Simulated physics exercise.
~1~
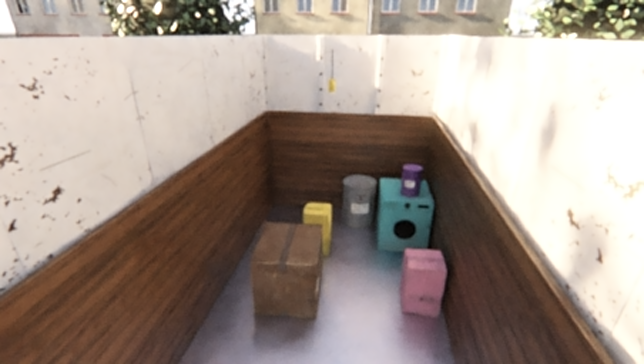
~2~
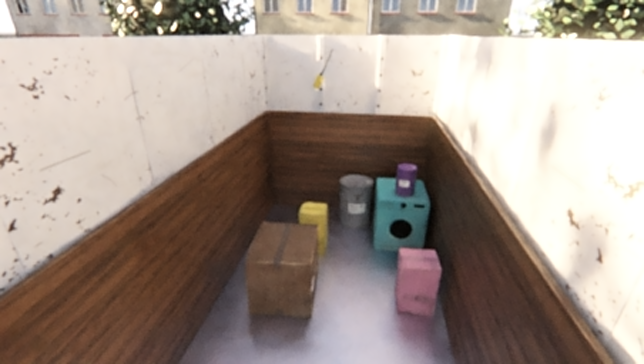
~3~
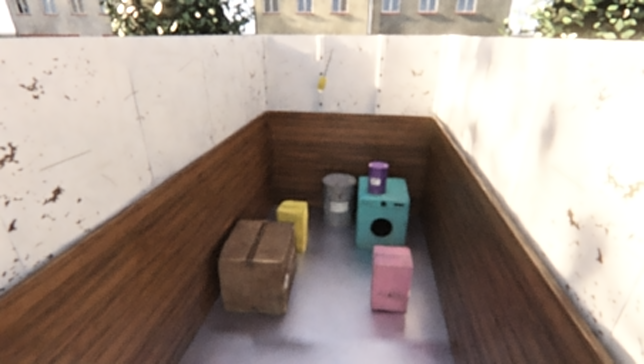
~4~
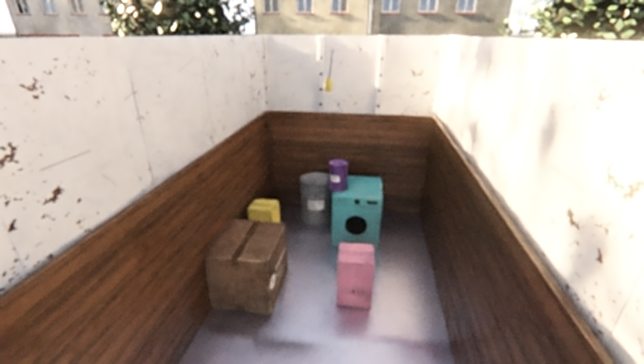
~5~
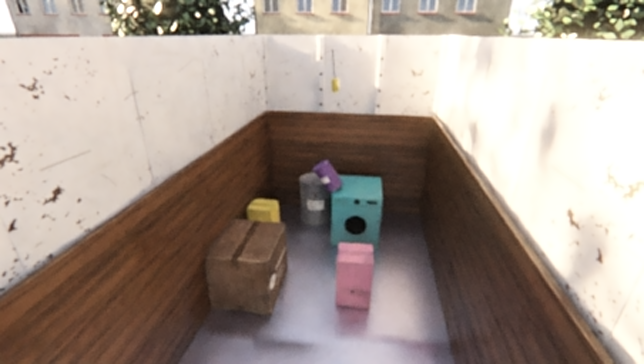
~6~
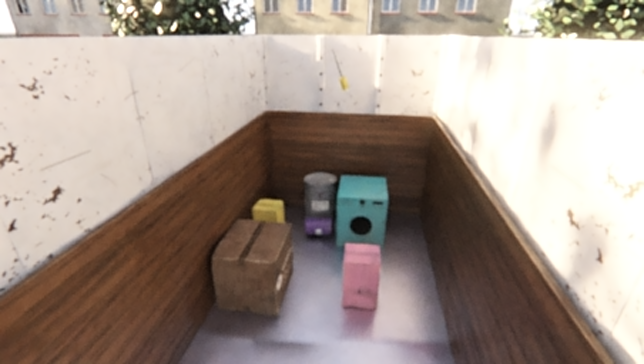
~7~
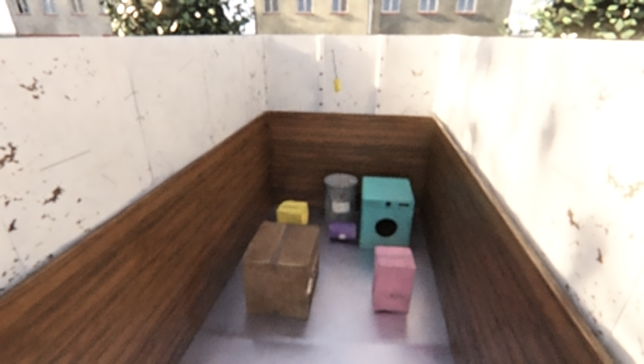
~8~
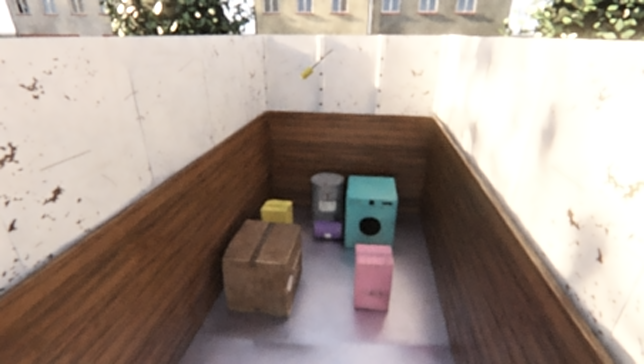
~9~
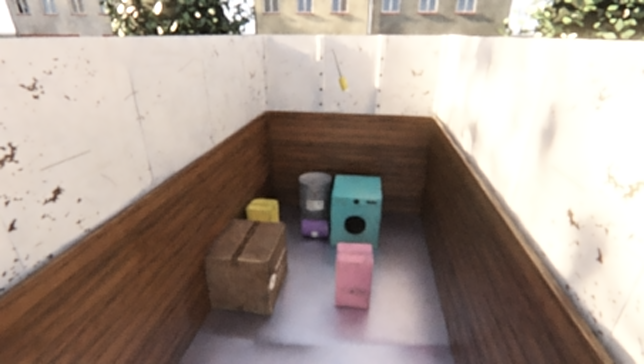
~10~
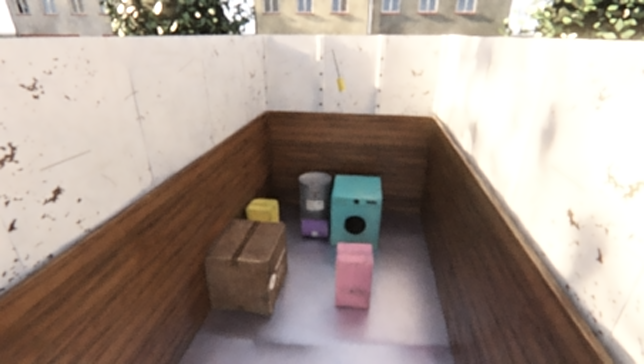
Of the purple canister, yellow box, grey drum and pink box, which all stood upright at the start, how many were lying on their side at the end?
Just one of them, the purple canister, was lying on its side at the end.
